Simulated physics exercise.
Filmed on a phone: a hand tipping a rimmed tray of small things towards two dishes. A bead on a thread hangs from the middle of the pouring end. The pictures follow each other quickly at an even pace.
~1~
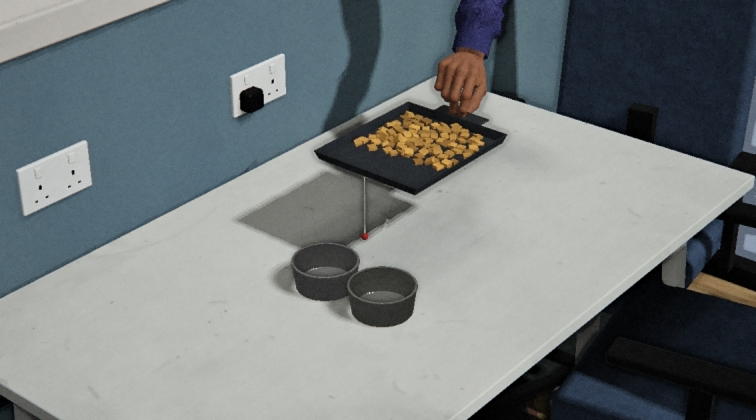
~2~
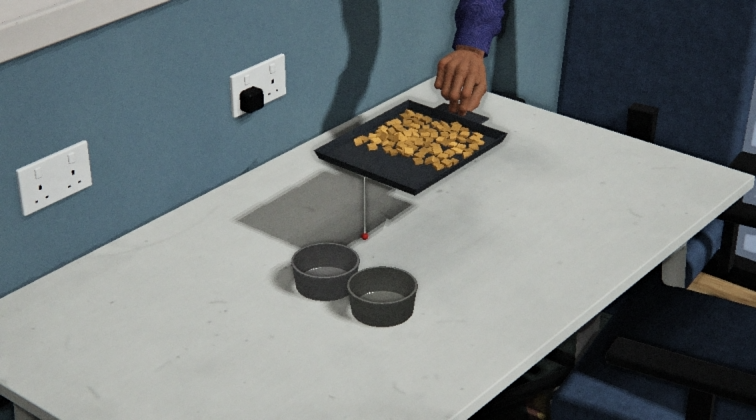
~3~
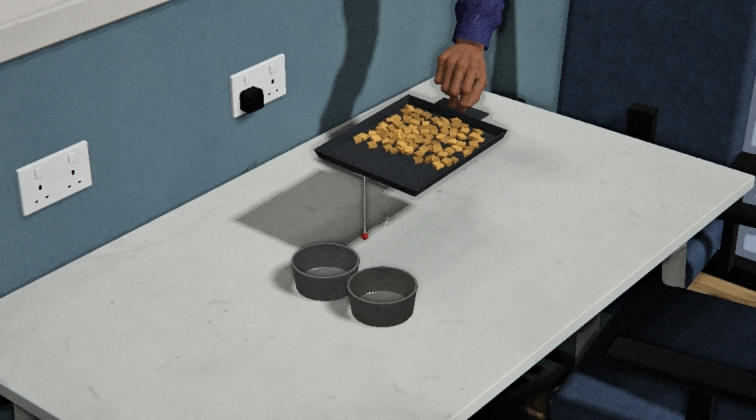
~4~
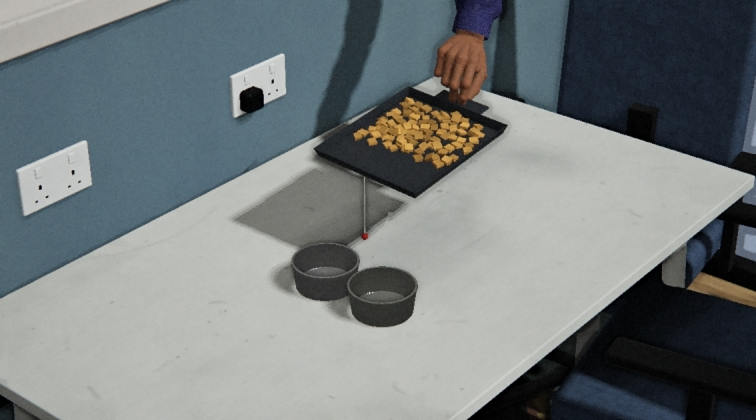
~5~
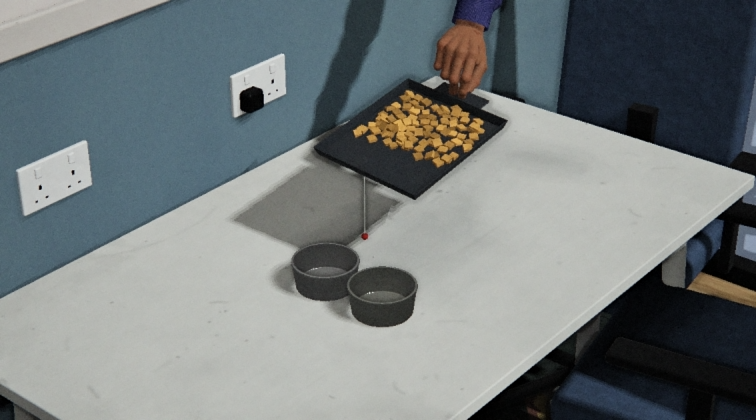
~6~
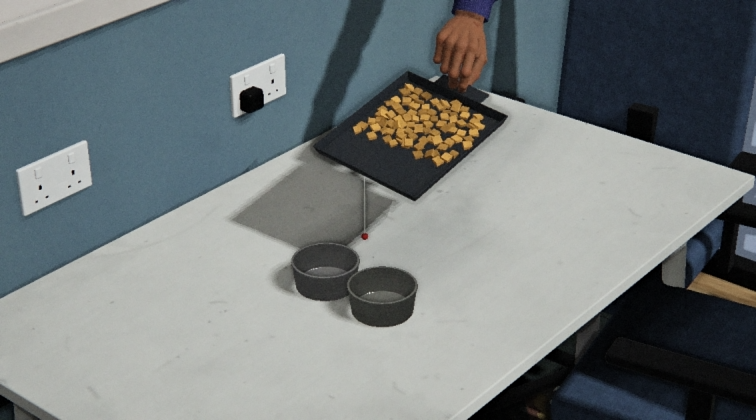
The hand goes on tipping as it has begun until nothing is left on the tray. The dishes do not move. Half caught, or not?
The two hold under half of the load.
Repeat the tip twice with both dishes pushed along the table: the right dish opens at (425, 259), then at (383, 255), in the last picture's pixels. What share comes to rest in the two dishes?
Near 70 % and 50 %.
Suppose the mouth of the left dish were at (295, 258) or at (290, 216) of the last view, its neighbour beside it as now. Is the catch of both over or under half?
The first try: Not half. The second: The smaller part.
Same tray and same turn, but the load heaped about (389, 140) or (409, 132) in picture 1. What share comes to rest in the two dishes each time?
Roughly 10 per cent, and 20 per cent.
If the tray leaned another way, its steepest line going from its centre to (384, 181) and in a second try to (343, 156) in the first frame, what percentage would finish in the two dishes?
Roughly 40 per cent, and 0 per cent.
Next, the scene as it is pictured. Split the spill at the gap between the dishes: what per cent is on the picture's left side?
Roughly 0 in a hundred.
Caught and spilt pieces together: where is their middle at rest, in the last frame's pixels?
Roughly at (406, 289).
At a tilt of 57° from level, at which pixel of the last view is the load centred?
Around (406, 185).
Soon after the last picture, tray tipped steeply; most on the tray; a small part in the air.
A little later, tray tipped right over; a small part on the tray; a small part in the right dish; about two thirds outside both; a small part in the air.
Later still, tray tipped past a quarter turn; a small part in the right dish; nearly all outside both.
At rest, tray tipped past a quarter turn; a small part in the right dish; none in the left dish; nearly all outside both.
